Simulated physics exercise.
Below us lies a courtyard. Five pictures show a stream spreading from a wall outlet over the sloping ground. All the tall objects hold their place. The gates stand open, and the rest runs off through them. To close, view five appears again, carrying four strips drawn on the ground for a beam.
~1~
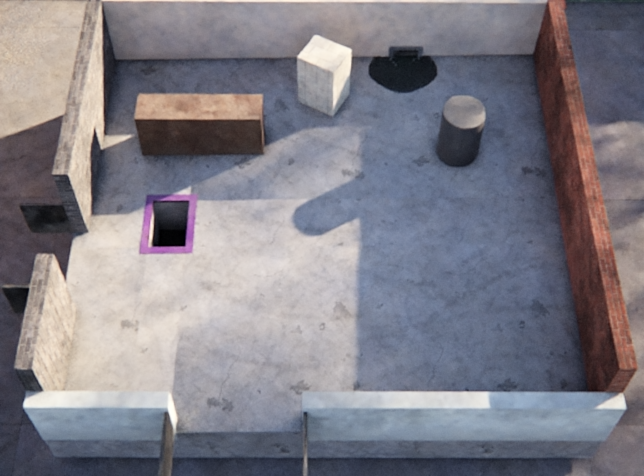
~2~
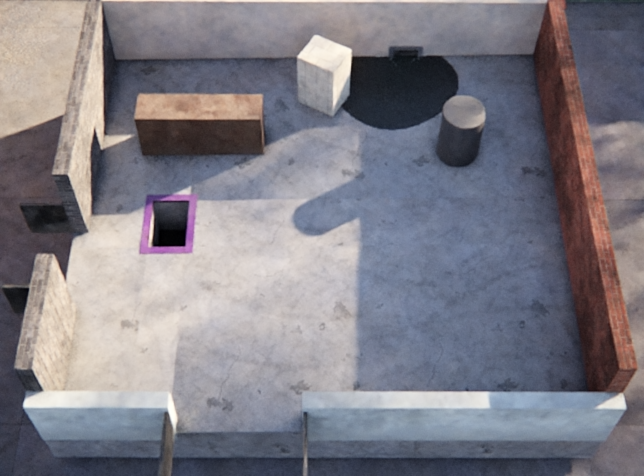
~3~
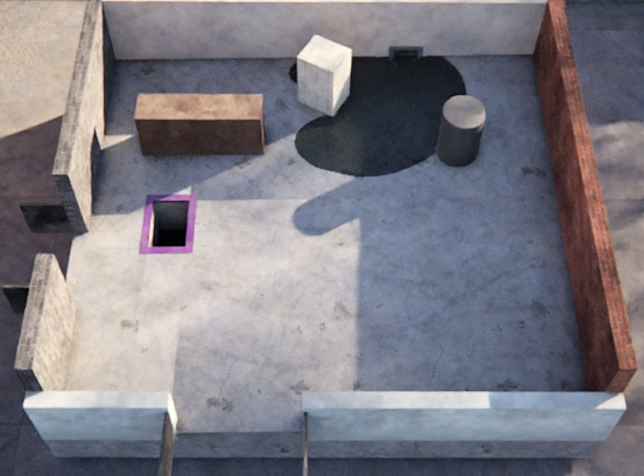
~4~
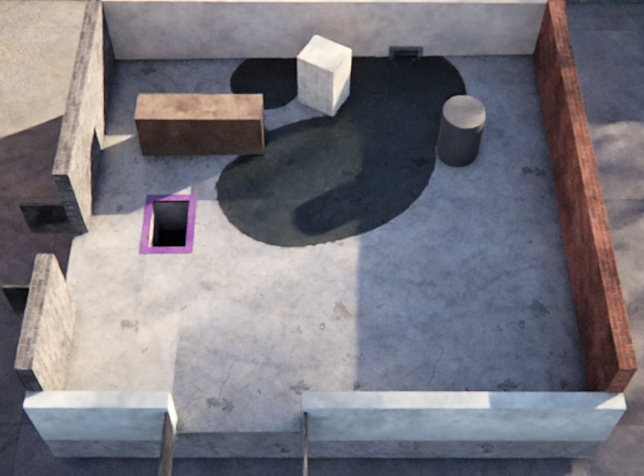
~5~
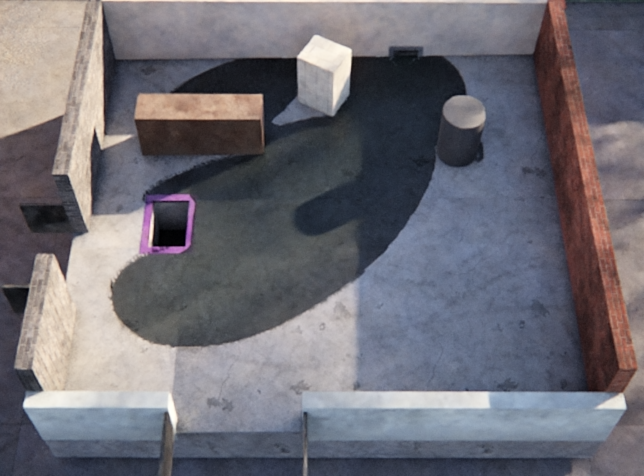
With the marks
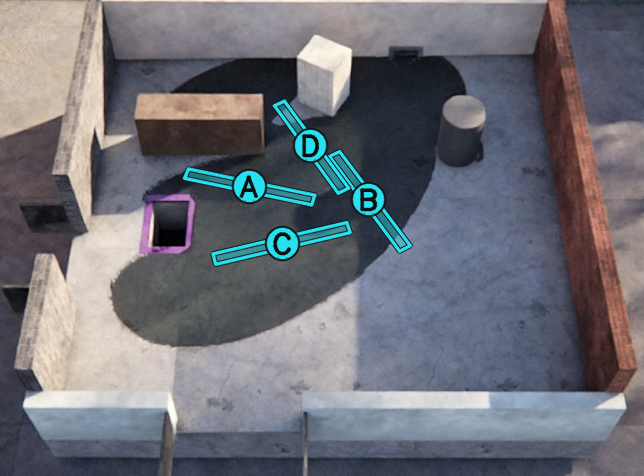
A walled concrete courtyard is seen from high above, with a reddish wall on the right, pale walls at the back and front, and gaps at the left and front. A brown block, a white block and a grey cylinder stand around a purple-rimmed drain at left. Dark water spreads from the back wall's outlet, passes around the white block, sweeps toward the lower left and reaches the drain, while the view stays still.
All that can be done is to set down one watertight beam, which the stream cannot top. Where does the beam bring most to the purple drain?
Best: C.
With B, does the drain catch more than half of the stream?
No.
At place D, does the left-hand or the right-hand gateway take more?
The left gate.
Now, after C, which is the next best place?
Here it is place B.
On the marked copy, A from (186, 173) to (313, 200); B from (334, 154) to (405, 248); C from (214, 259) to (348, 227); D from (279, 103) to (343, 190).
Choosing A, next to none of the stream goes into the purple drain, about 96 % out by the gates.
Choosing B, about 24 % of the stream goes into the purple drain, about 69 % out by the gates.
Choosing C, about 54 % of the stream goes into the purple drain, about 40 % out by the gates.
Choosing D, next to none of the stream goes into the purple drain, about 98 % out by the gates.
